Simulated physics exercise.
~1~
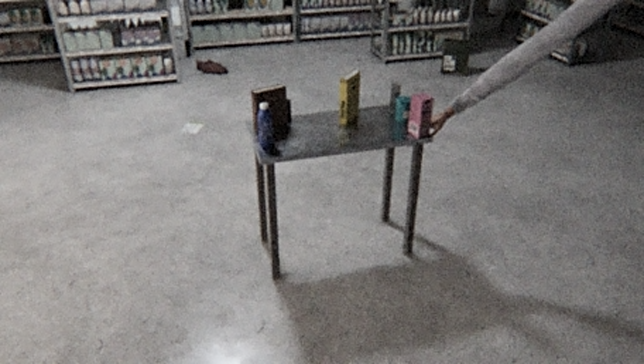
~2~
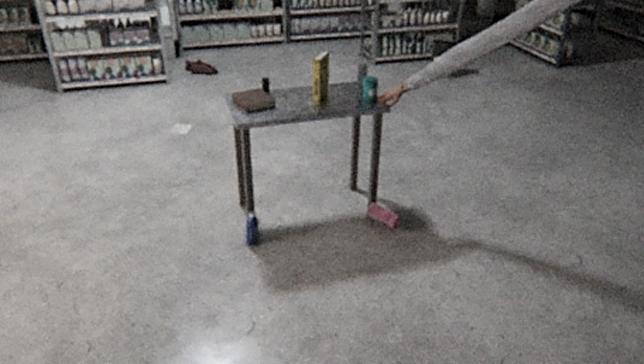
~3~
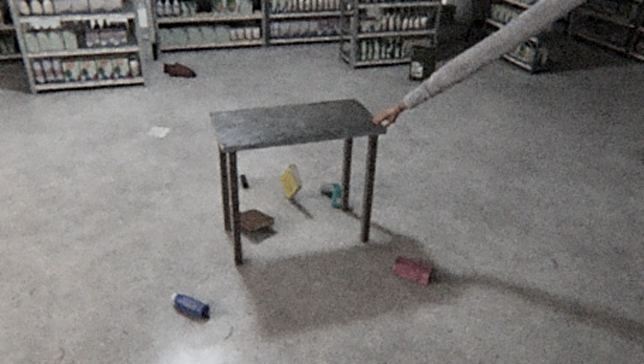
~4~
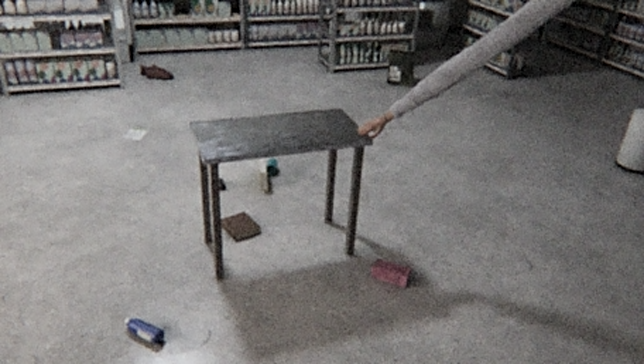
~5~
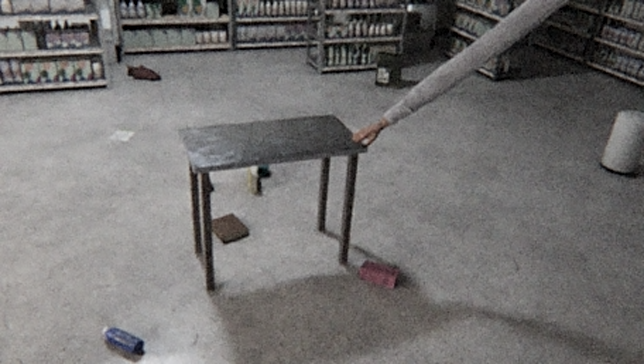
A hand jerked a small table out from under the bottle, cartons, books and jar standing on it, and they toppled and dropped to the concrete floor, leaving the tabletop bare with the hand still on its corner.
